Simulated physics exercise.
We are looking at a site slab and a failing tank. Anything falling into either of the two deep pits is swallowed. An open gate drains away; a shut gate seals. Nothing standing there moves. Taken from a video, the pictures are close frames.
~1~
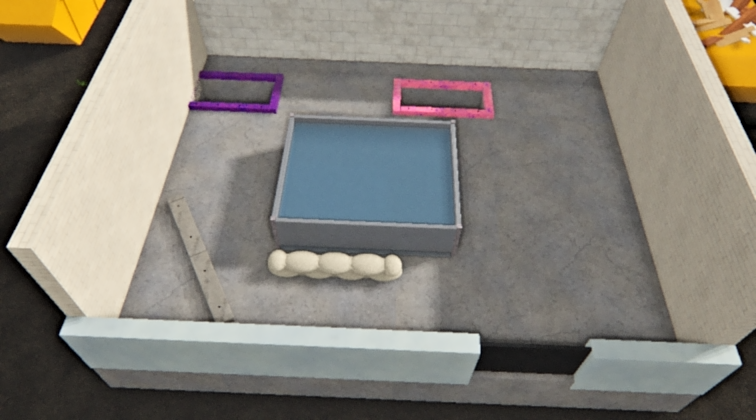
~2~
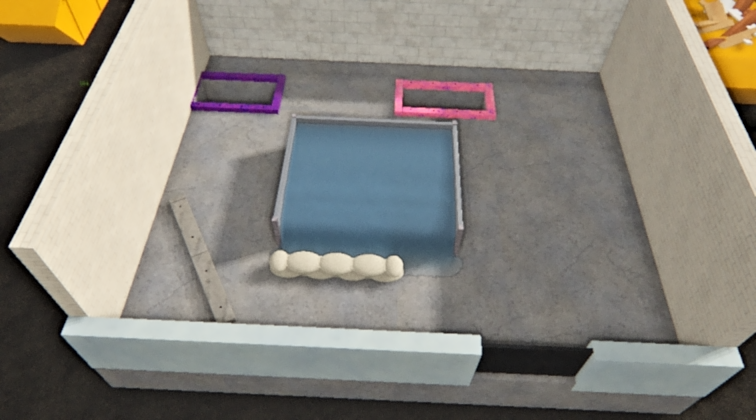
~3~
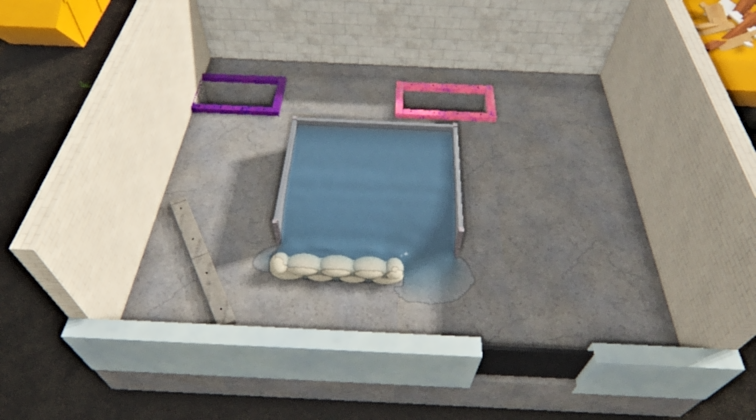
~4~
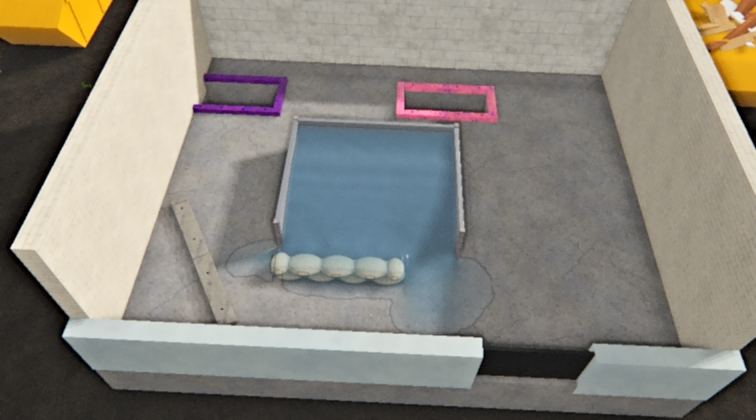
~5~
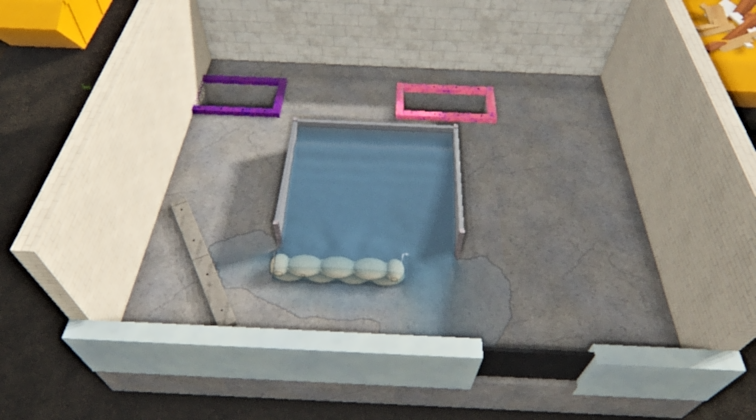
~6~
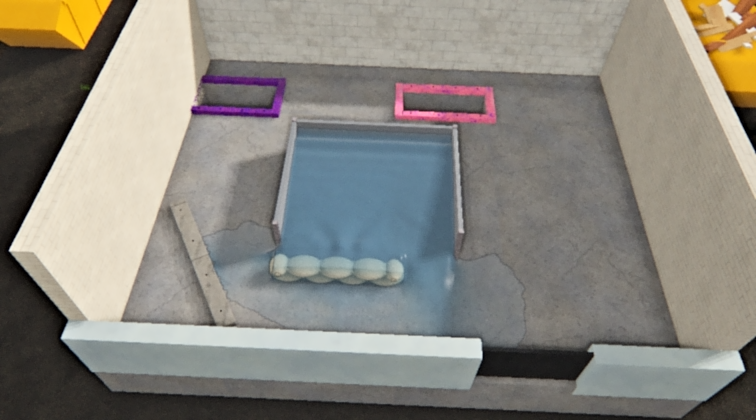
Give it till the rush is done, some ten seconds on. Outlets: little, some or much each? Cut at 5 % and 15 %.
The gate: Little. The purple pit: Little. The pink pit: Little.
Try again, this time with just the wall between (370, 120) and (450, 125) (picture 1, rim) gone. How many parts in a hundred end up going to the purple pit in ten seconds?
The purple pit gets 6 per cent.
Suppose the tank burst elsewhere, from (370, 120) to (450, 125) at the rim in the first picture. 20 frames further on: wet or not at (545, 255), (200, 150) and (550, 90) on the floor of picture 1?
So the first one is left untouched, the next left untouched, and the last drenched.
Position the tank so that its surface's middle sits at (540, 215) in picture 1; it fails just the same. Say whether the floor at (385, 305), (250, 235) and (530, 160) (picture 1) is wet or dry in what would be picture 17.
In sequence: Inundated, next unflooded, then unflooded.
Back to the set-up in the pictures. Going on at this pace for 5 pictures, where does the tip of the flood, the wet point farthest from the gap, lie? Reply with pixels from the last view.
I reckon the front has reached (621, 371) by then.
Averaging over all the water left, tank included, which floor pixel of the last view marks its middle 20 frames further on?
That puts it at around (388, 248).
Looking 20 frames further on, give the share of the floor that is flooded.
45 %.
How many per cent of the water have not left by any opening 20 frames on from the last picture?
My reckoning gives about 100 %.
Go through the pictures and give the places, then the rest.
Still water in the open tank at (369, 171), in the first picture.
The front is at (275, 251), out from the gap at (368, 241), in the second picture.
Water pours out at (368, 244) and has run to (261, 263), in the third picture.
Water pours out at (369, 245) and has run to (236, 266), in the fourth picture.
The front is at (212, 259), out from the gap at (369, 245), in the fifth picture.
The front is at a hidden place, out from the gap at (368, 245), in the sixth picture.
A moment on, water covers 25 % of the floor; the gate 0 %, the purple pit 0 %, the pink pit 0 %.
Next, water covers 35 % of the floor; the gate 0 %, the purple pit 0 %, the pink pit 0 %.
Then, water covers 45 % of the floor; the gate 0 %, the purple pit 0 %, the pink pit 0 %.
Later, water covers 75 % of the floor; the gate 0 %, the purple pit 1 %, the pink pit 0 %.
In the end, water covers 90 % of the floor; the gate 0 %, the purple pit 1 %, the pink pit 0 %.
